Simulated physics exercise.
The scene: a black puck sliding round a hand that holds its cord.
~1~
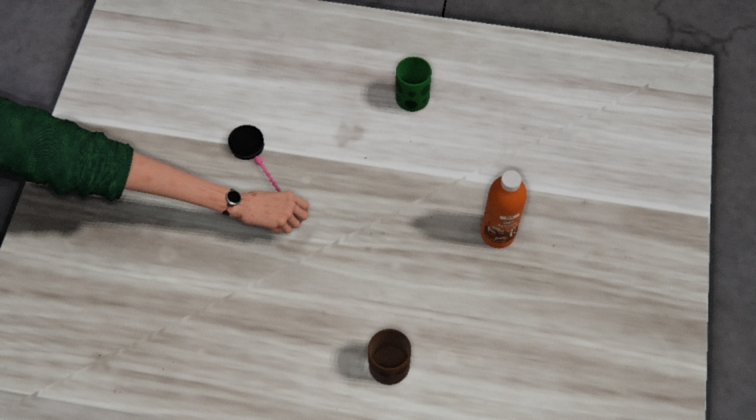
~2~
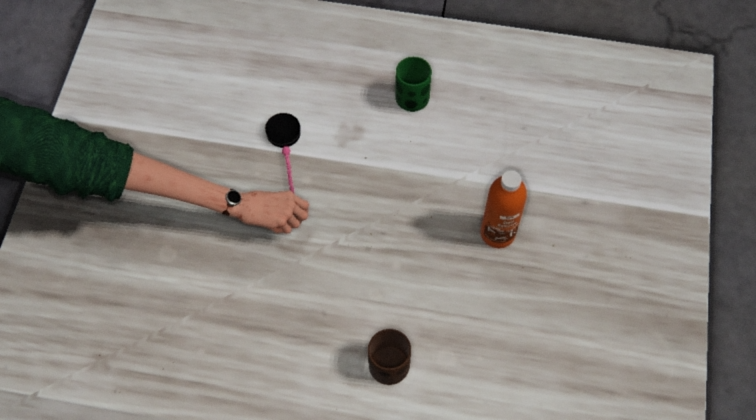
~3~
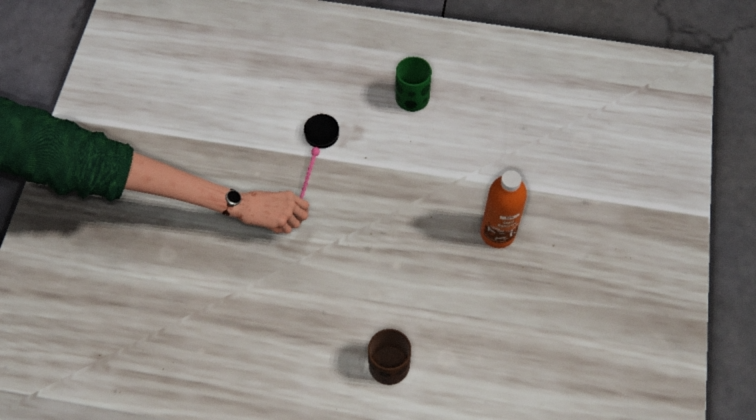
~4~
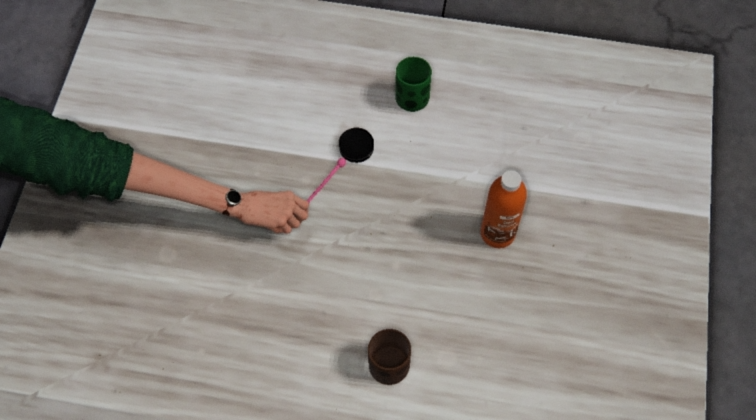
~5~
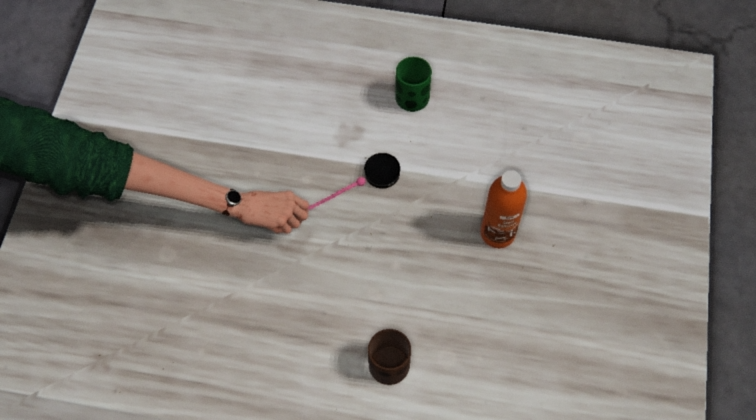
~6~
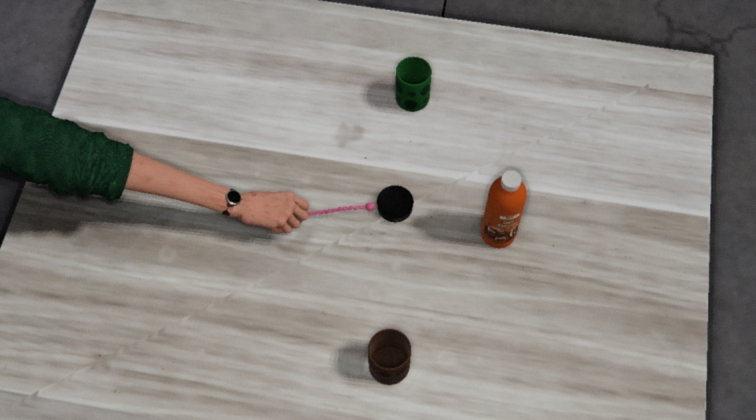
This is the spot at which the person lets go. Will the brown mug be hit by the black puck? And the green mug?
As for the outcome, the brown mug will be hit, the green mug will not be hit.
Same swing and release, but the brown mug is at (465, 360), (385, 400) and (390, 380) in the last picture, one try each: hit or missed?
In the first case it is missed; in the second case it is bumped; in the third case it gets hit.
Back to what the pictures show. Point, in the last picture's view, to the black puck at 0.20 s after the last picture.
Somewhere about (397, 335), I'd say.
Then, 0.08 s on from there, puck near (395, 276).
Then, 0.20 s on from there, puck near (397, 336); brown mug pushed aside.
In the end, puck near (398, 338); brown mug pushed aside. The brown mug gets hit and the green mug escapes it.
